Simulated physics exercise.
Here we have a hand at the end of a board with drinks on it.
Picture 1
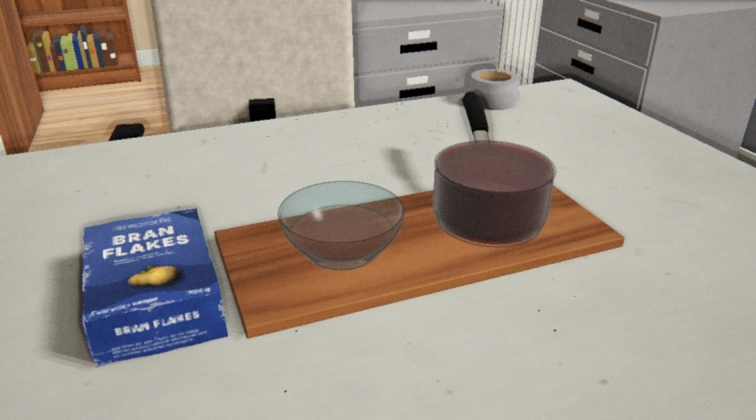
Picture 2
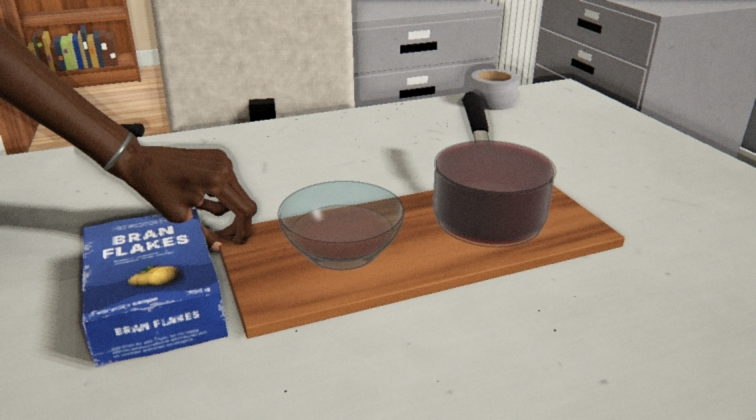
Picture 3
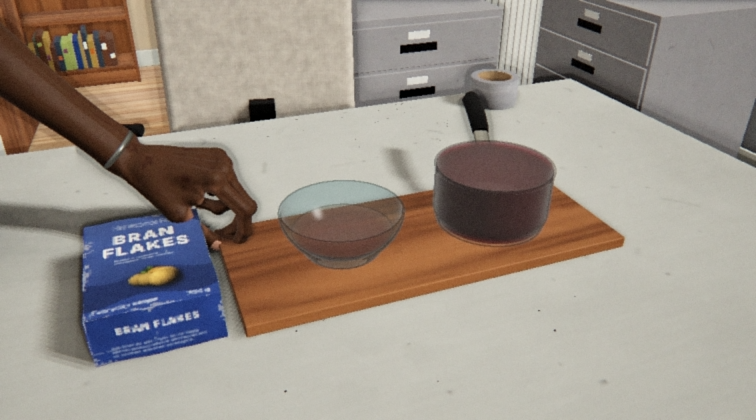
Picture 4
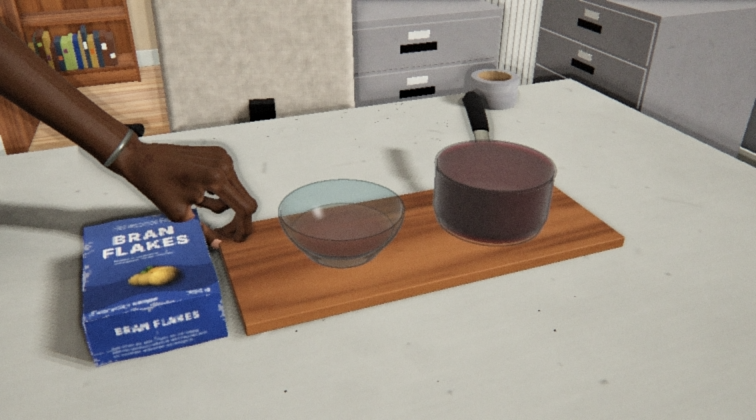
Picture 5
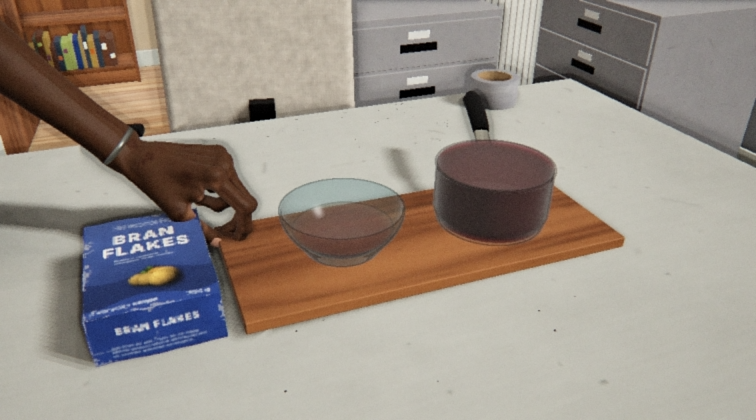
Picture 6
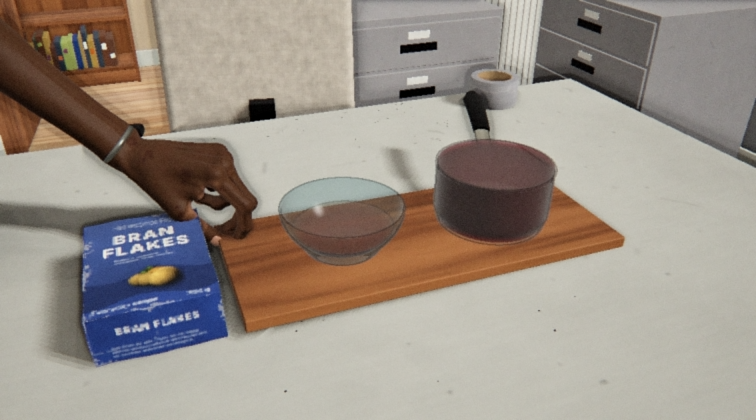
A hand reached in from the left, took the end of a wooden board holding a glass bowl and a nearly full saucepan, and raised it very slightly beside a blue bran flakes box.
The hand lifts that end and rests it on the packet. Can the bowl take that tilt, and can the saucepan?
On the left the bowl keeps it all in, on the right the saucepan spills.
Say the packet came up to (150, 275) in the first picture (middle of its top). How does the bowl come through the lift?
My call: Copes.
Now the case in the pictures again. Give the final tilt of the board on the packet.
Roughly 8°.
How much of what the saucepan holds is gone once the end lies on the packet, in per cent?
Near 10 in a hundred.
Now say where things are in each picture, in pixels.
In the first frame, the board lies flat; bowl (342, 227) about a third full; saucepan (491, 191) nearly full; packet (159, 330).
In the second frame, a hand takes the end of the board; bowl about a third full, surface at (342, 230); saucepan nearly full, surface at (494, 165).
In the third frame, the end is rising; bowl (342, 226) about a third full; saucepan (491, 190) nearly full.
In the fourth frame, the end has come up a little; bowl about a third full, surface at (342, 229); saucepan nearly full, surface at (495, 165); packet (159, 330).
In the fifth frame, slope near 1°; bowl (342, 224) about a third full; saucepan (492, 189) nearly full.
In the sixth frame, the board slopes by about 1°; bowl about a third full, surface at (343, 226); saucepan nearly full, surface at (496, 163); packet (159, 330).
Shortly, the board slopes by about 4°; bowl, none is lost; saucepan, it has lost some.
Then, the board slopes by about 9°; bowl, none is lost; saucepan, it has lost some.
At the finish, the board slopes by about 8°, resting on the packet; bowl, none is lost; saucepan, it has lost some.
